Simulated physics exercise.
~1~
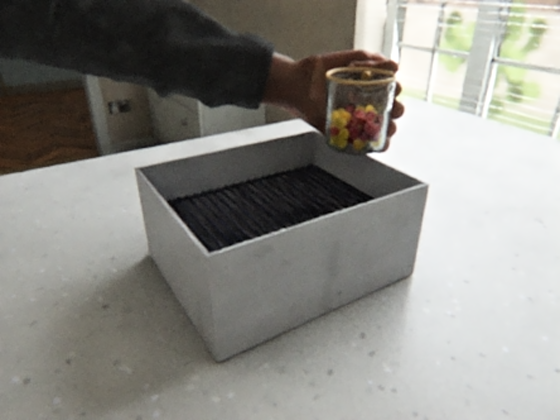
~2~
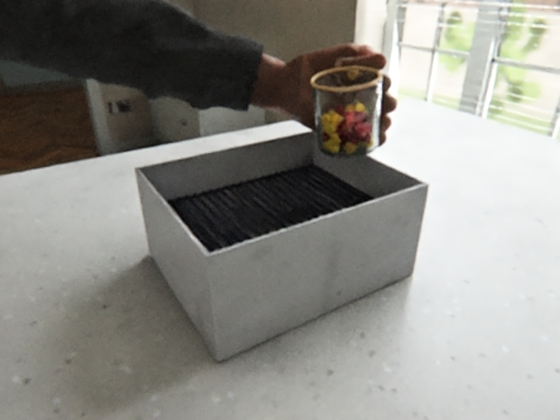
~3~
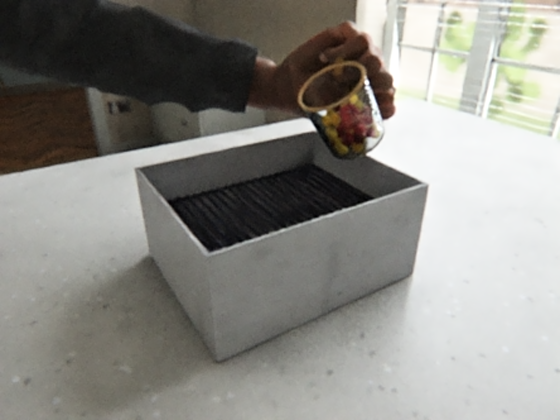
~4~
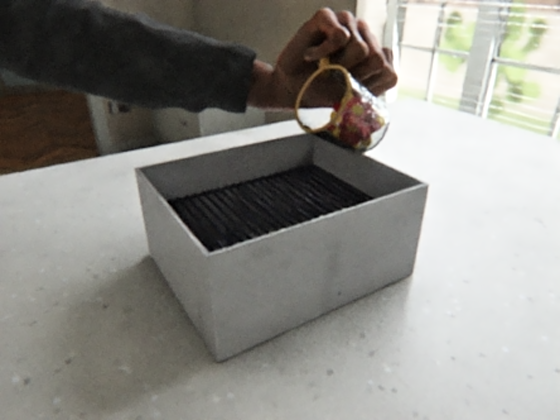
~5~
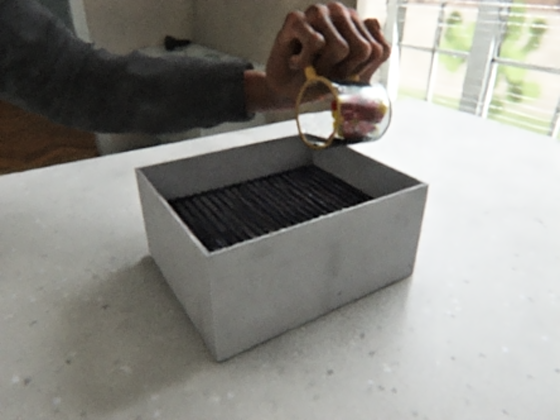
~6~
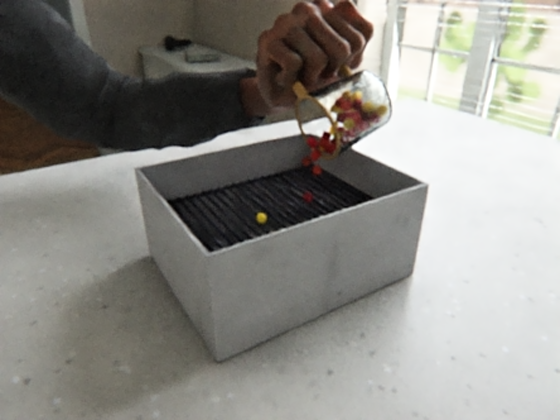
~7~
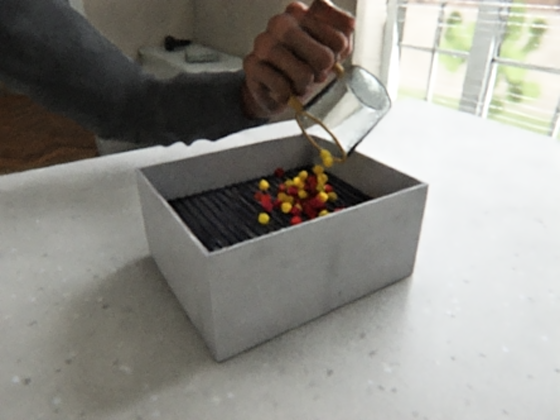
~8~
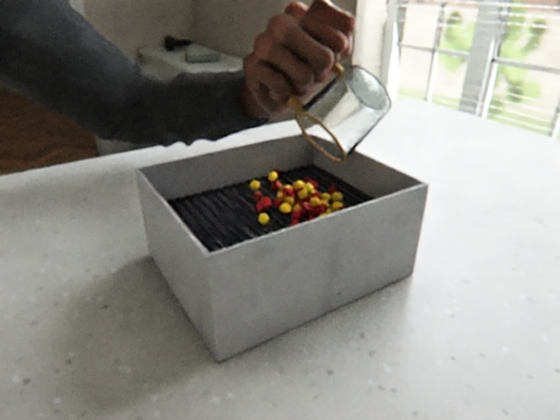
A hand tipped a clear cup of small red and yellow balls over a gray box with a dark wire rack inside, and they tumbled out until the cup was empty, ending in a scattered cluster on top of the wires.
